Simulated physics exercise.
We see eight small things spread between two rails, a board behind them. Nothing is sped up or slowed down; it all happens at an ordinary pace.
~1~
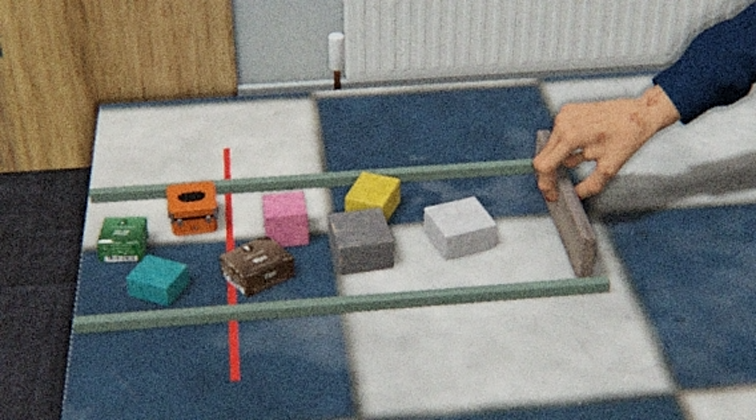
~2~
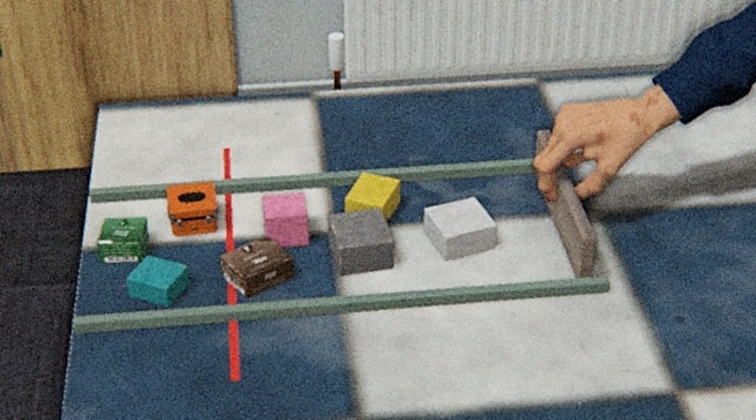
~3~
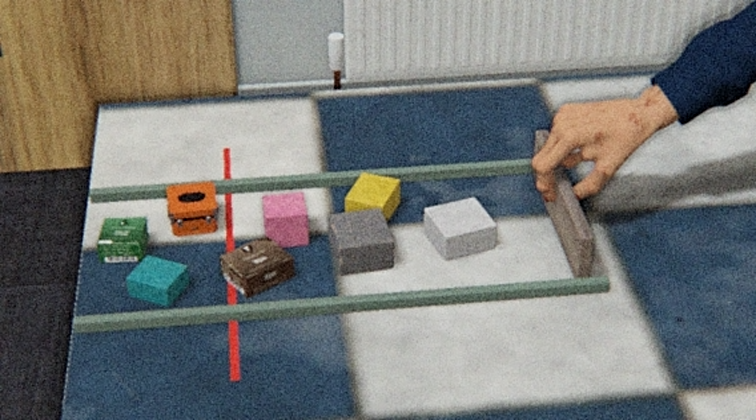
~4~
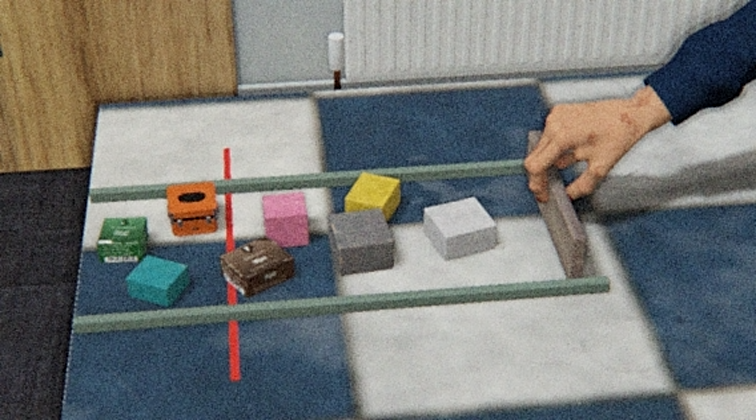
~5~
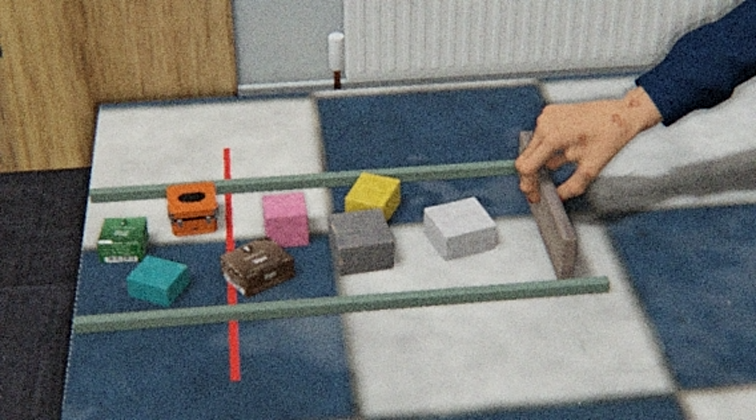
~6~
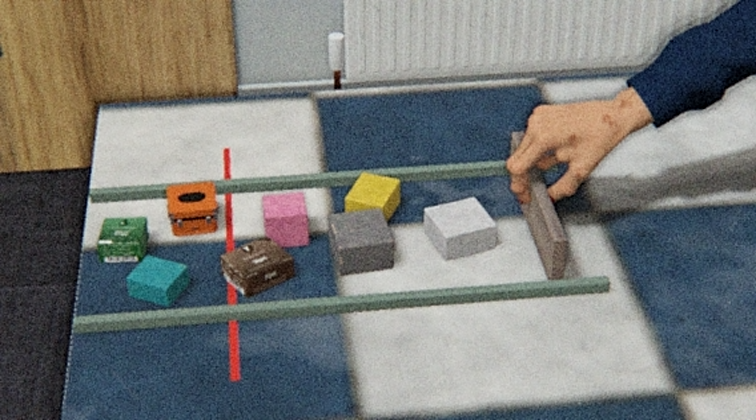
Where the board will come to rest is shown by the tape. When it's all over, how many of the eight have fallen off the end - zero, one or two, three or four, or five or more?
One or two have fallen off.
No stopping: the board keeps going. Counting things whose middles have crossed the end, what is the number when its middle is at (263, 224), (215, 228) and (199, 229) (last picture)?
Respectively 1, 2 and 3.
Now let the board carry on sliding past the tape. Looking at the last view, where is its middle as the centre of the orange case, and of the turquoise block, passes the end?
Its middle is about (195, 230) and about (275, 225).
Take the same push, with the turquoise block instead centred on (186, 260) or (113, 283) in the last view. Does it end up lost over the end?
Placed there, the turquoise block keeps its spot, and in the other spot it ends up gone.
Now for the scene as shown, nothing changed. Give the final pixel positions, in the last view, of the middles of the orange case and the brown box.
First object about (122, 202); second object about (87, 275).
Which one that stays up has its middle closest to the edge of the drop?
That's the brown box, it ends up nearest.
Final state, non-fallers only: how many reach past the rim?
That would be 2.
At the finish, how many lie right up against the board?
Number: 2.
Soon after, none off yet; green box at rest near (124, 240); turquoise block at rest near (158, 281); orange case at rest near (193, 210).
In the end, the number that fall off is one or two; gone, turquoise block.
